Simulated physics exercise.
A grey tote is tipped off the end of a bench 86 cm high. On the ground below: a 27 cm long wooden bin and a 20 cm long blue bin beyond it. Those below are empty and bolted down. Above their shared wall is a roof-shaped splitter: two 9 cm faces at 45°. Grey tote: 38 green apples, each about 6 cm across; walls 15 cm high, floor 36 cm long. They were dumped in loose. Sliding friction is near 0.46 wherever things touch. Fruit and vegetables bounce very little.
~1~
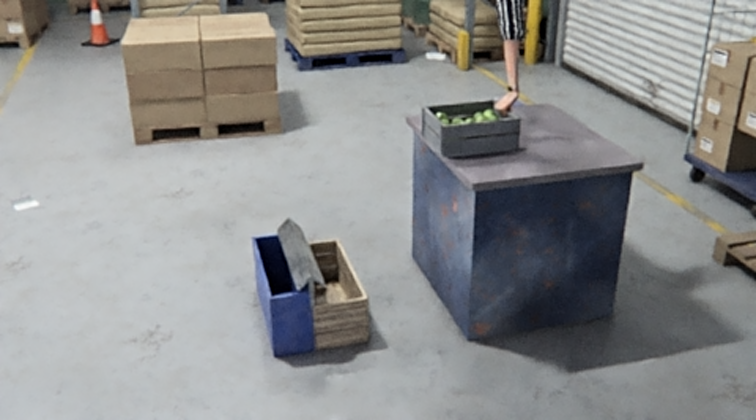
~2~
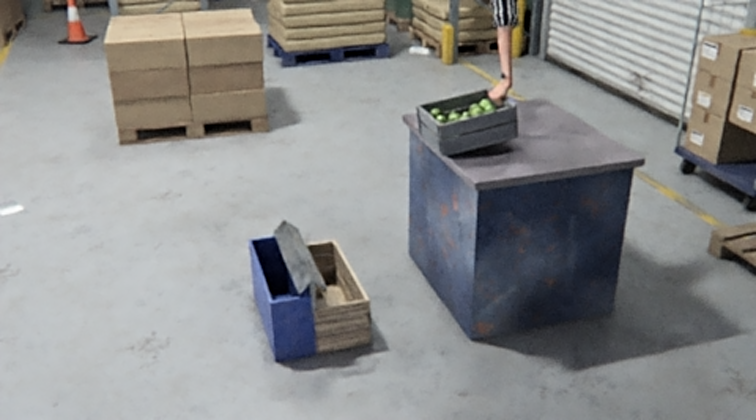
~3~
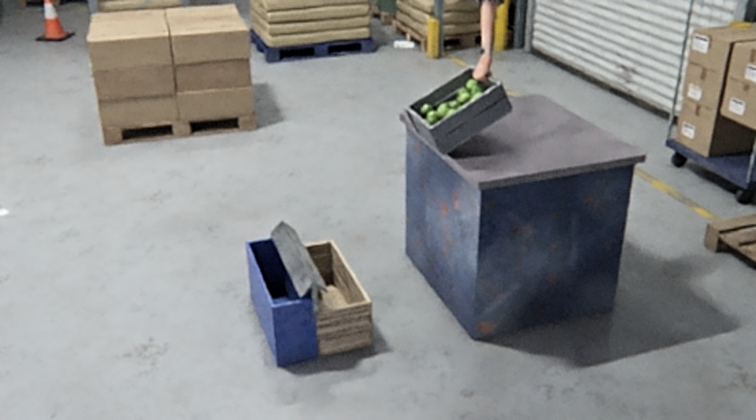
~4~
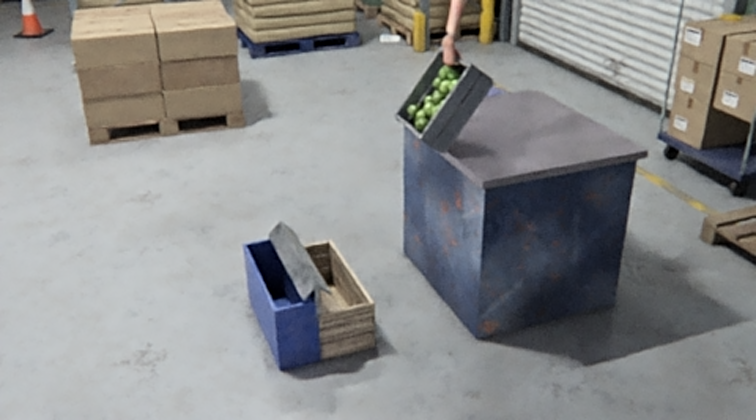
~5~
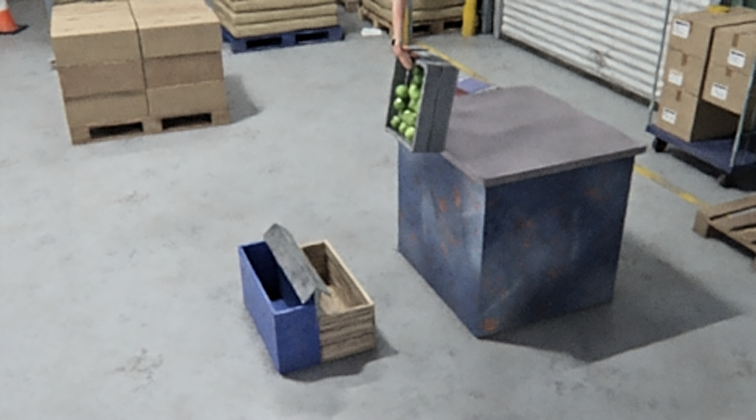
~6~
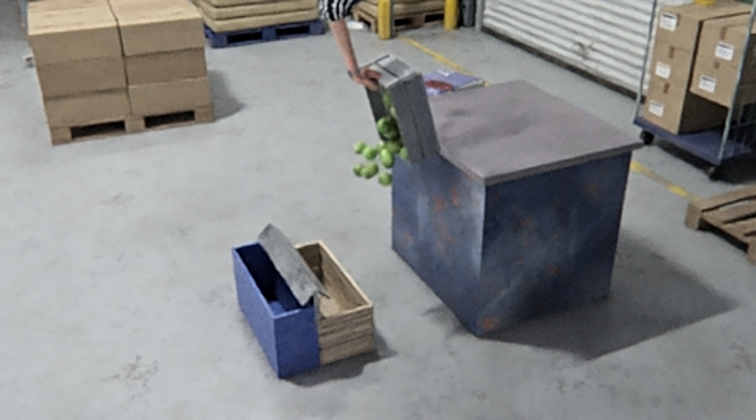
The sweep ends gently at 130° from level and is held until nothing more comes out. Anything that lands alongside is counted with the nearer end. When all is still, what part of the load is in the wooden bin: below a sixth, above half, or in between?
In the end from a sixth to a half of them are in the wooden bin.
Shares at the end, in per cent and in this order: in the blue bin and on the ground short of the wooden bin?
Roughly 0 and 65 per cent.
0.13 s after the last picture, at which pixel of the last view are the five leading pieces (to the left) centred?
At about (340, 236).
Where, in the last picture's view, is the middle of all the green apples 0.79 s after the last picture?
At about (356, 303).
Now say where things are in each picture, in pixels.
In the first frame (each is followed by its nearest rim corner in this view), grey tote, (446, 125); wooden bin, (315, 305); 0° from level; none out.
Grey tote, (442, 124); 7° from level, in the second frame.
Grey tote, (432, 127); 26° from level, in the third frame.
Grey tote, (421, 135); 52° from level, in the fourth frame.
Grey tote, (412, 149); 80° from level, in the fifth frame.
Grey tote, (409, 163); wooden bin, (320, 319); 106° from level; 11 out, the lowest apple at (359, 170), in the sixth frame.
Then, 0.13 s after the last picture, tilt 118°; 22 still in the grey tote and 16 in the air.
Then, 0.28 s after the last picture, tilt 127°; 4 still in the grey tote, 6 in the wooden bin, 4 on the ground short of the wooden bin and 24 in the air.
Then, 0.51 s after the last picture, tilt 130°; 14 in the wooden bin, 14 on the ground short of the wooden bin and 10 in the air.
When it is over (0.79 s after the last picture), 14 in the wooden bin and 24 on the ground short of the wooden bin. Asked share, 14 of 38, 37 per cent.
